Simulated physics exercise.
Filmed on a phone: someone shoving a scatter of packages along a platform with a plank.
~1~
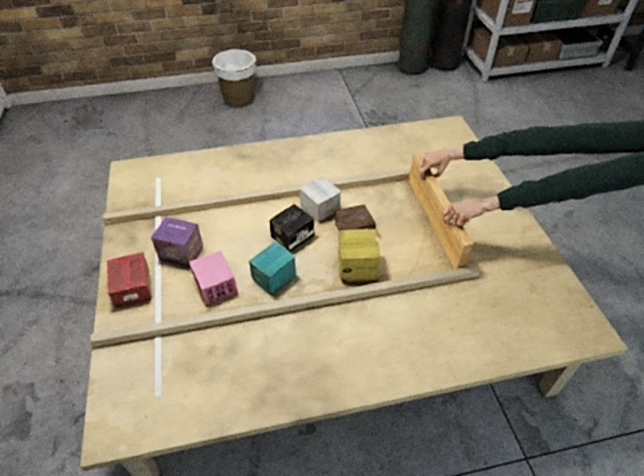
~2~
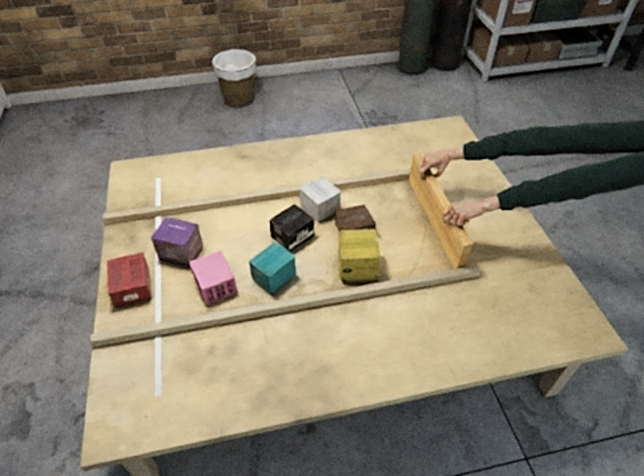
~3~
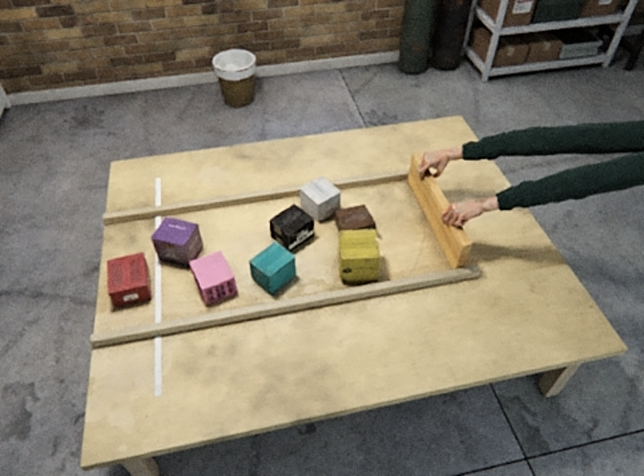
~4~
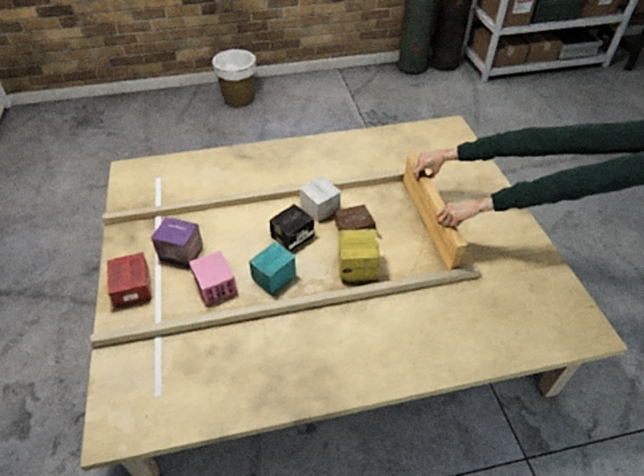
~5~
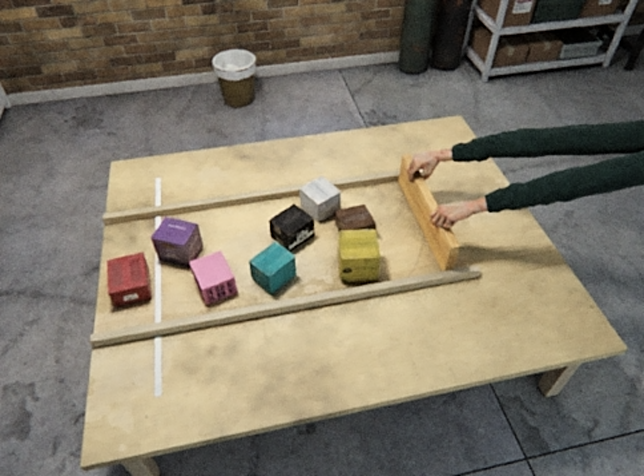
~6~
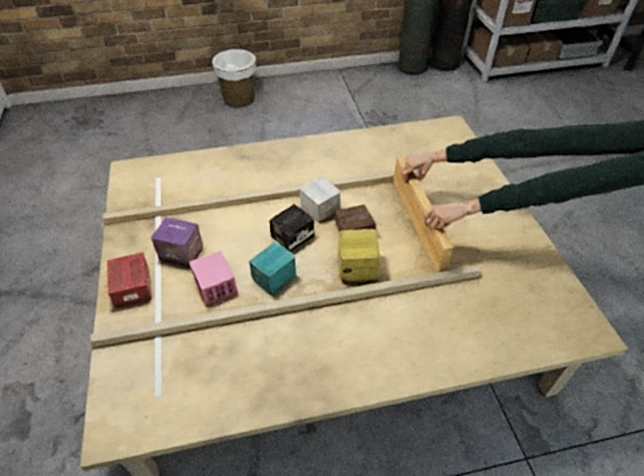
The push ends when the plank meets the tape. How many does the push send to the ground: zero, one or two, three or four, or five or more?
In the end the number that fall off is three or four.
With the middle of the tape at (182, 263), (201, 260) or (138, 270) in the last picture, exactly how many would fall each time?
In that order 3, 1 and 5.
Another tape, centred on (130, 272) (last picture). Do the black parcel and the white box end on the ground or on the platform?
The black parcel drops off, the white box is kept.
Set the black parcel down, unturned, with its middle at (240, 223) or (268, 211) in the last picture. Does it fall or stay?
The black parcel stays on; is kept.
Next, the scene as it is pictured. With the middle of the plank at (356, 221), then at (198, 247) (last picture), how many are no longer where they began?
By then 2, and 8.
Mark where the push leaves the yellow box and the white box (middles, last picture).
The yellow box at (132, 297), the white box at (139, 222).
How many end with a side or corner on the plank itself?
3 of them.
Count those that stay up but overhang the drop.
It comes to 2.
Soon after, none off yet; red tote at rest near (130, 280); purple box at rest near (178, 242); pink crate at rest near (214, 277).
In the end, the number that fall off is three or four; gone, pink crate, purple box and red tote.
